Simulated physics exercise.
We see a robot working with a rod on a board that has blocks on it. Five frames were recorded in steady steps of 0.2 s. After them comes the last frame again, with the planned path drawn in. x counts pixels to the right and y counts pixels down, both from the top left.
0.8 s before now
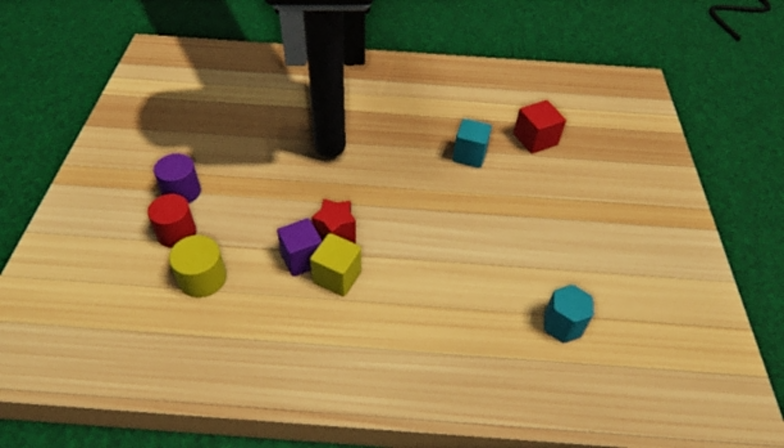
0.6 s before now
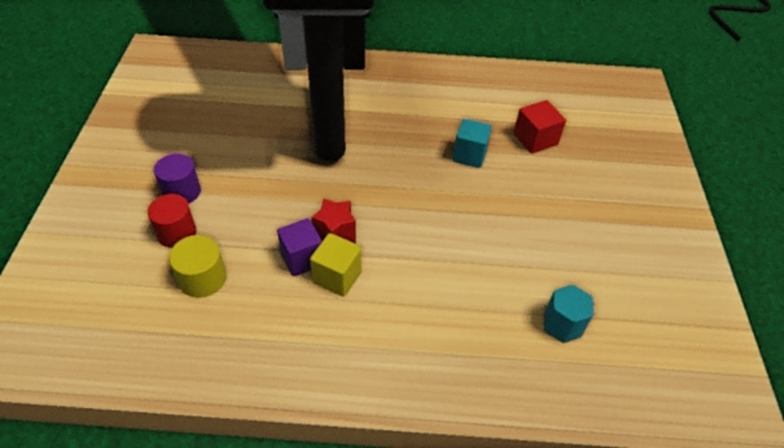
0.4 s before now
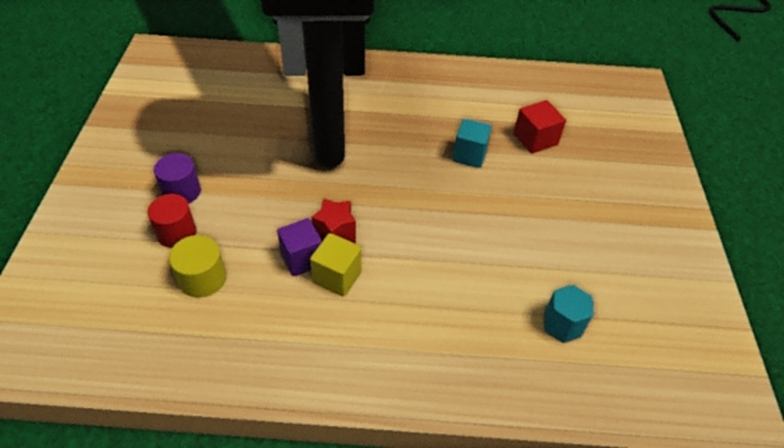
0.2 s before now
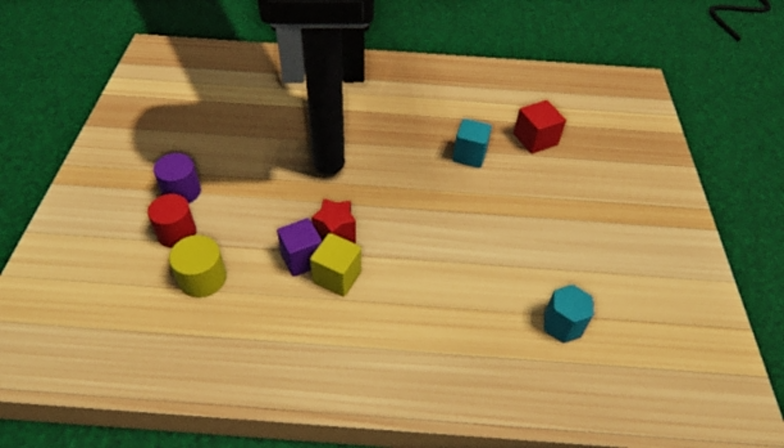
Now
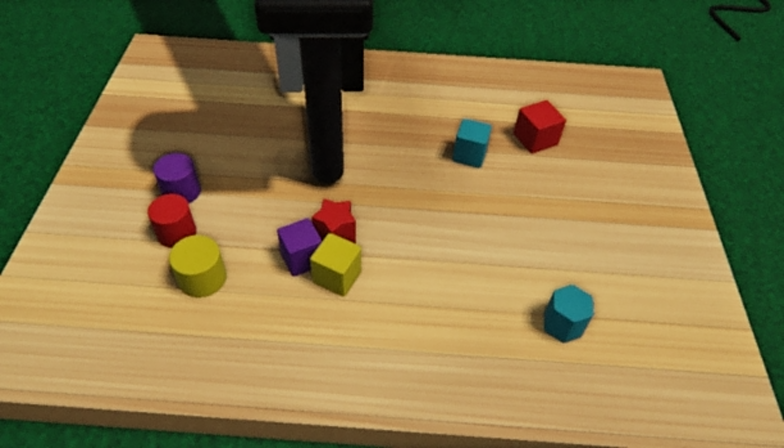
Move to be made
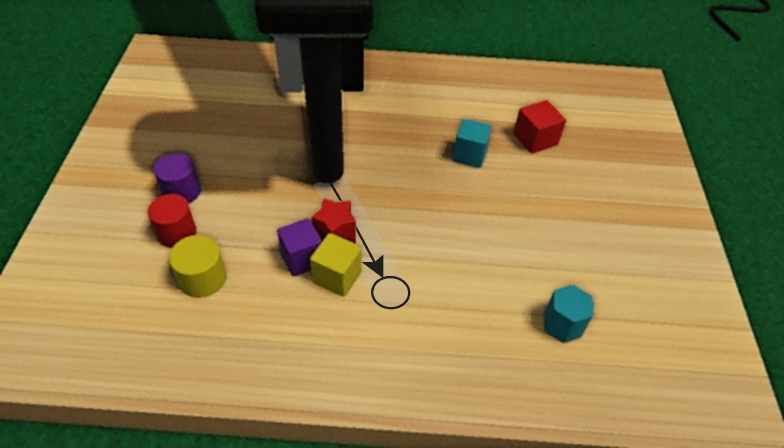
In this clip, a black rod held by a robot moves slowly down a wooden board toward the viewer, nearing a red star beside purple and yellow cubes, while all the colored blocks on the board stay still.
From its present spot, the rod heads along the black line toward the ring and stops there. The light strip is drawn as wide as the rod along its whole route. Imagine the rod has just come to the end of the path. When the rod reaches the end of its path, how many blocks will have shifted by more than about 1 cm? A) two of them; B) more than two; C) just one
My pick is A.
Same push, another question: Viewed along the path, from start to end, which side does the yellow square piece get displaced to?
It goes right.
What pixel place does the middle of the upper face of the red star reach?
My prediction: (337, 238).
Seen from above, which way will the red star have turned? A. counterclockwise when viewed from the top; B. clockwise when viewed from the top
B.
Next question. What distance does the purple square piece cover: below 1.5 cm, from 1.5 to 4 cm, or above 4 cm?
Offset: Below 1.5 cm.
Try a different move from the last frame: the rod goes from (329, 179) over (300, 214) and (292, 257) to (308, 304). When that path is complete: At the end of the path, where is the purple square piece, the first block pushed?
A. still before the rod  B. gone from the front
The answer is A.
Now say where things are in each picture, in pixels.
The first frame shows rod tip at (330, 148); block tops, purple square piece at (299, 235); red star at (335, 213); yellow square piece at (336, 252).
The second frame shows rod at (330, 152); blocks unchanged.
The third frame shows rod at (330, 158); blocks unchanged.
The fourth frame shows rod at (329, 165); blocks unchanged.
The fifth frame shows rod at (328, 173); purple square piece at (299, 235); red star at (335, 213); yellow square piece at (336, 252).
Path on the board, straight from (329, 179) to (391, 292).
On the path given first. One third of the way, rod at (349, 209); nothing pushed yet.
Two thirds of the way, rod at (369, 246); purple square piece at (294, 238), turned 20° clockwise; red star at (336, 237), turned 65° clockwise; yellow square piece at (329, 272).
At the end, rod at (391, 287); purple square piece at (293, 238), turned 20° clockwise; red star at (337, 238), turned 75° clockwise; yellow square piece at (328, 274), turned 15° anticlockwise.
